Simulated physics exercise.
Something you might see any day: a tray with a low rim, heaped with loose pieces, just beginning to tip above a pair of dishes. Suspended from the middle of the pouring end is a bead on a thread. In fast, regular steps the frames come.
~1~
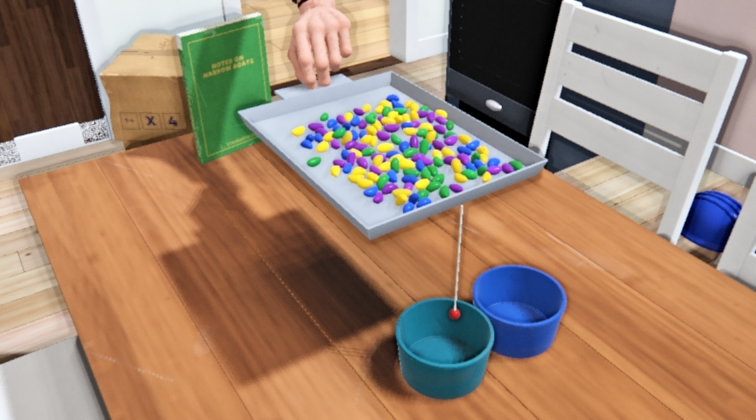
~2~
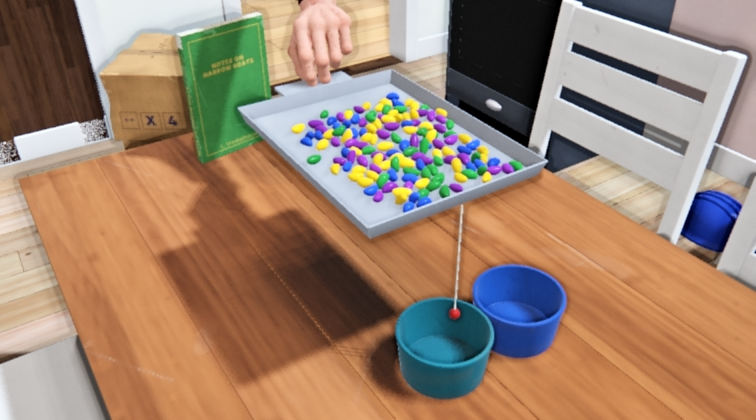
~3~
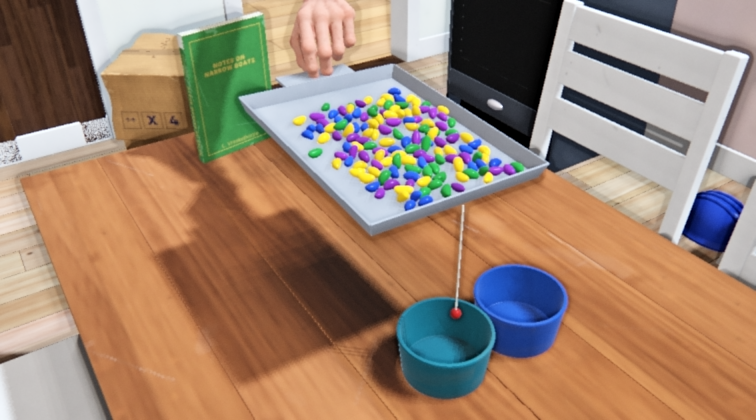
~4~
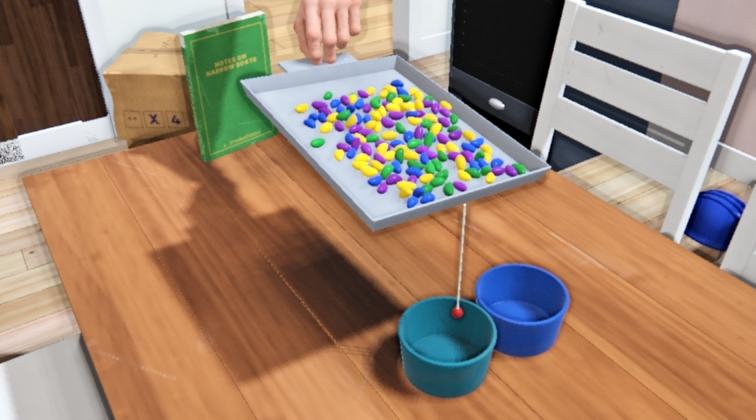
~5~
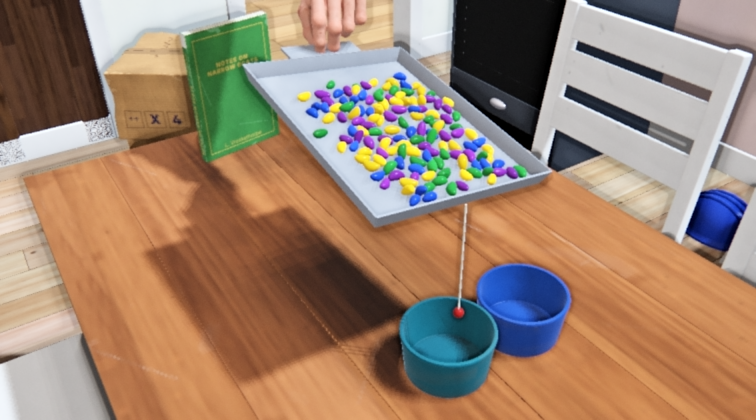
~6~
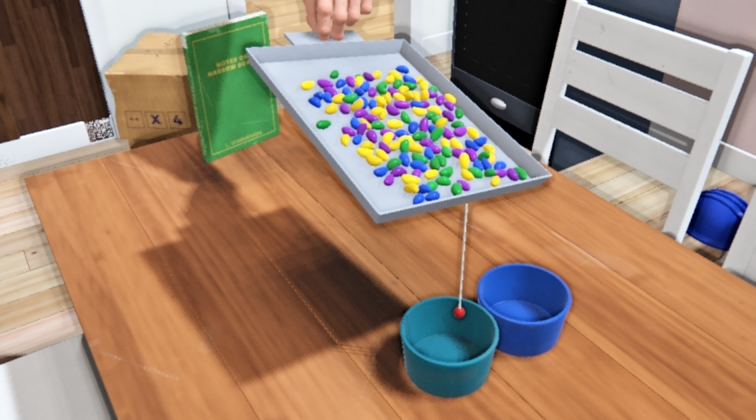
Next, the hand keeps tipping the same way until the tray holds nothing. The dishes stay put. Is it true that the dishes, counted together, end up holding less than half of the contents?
So the dishes get the majority of the load, I reckon.
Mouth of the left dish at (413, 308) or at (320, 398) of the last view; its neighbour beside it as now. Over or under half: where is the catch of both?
Short of half and then Short of half.
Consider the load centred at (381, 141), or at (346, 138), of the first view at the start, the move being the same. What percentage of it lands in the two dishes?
You'd get about 80 per cent first and about 80 per cent second.
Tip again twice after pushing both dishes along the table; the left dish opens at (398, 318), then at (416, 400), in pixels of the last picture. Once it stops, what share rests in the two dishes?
Roughly 10 % and 10 %.
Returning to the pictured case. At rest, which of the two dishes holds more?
The one at right ends up fuller.
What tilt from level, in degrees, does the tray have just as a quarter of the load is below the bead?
Close to 90 degrees, I reckon.
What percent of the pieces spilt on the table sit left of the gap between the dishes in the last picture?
I make it about 10 percent or so.
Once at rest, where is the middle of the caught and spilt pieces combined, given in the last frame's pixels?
Roughly at pixel (525, 321).
Soon, tray tipped steeply; nearly all on the tray; a stray few in the air.
A while on, tray tipped past a quarter turn; a stray few on the tray; most in the right dish; about a quarter outside both; a small part in the air.
Towards the end, tray tipped past a quarter turn; most in the right dish; about a quarter outside both.
Finally, tray tipped past a quarter turn; none in the left dish; most in the right dish; about a quarter outside both.
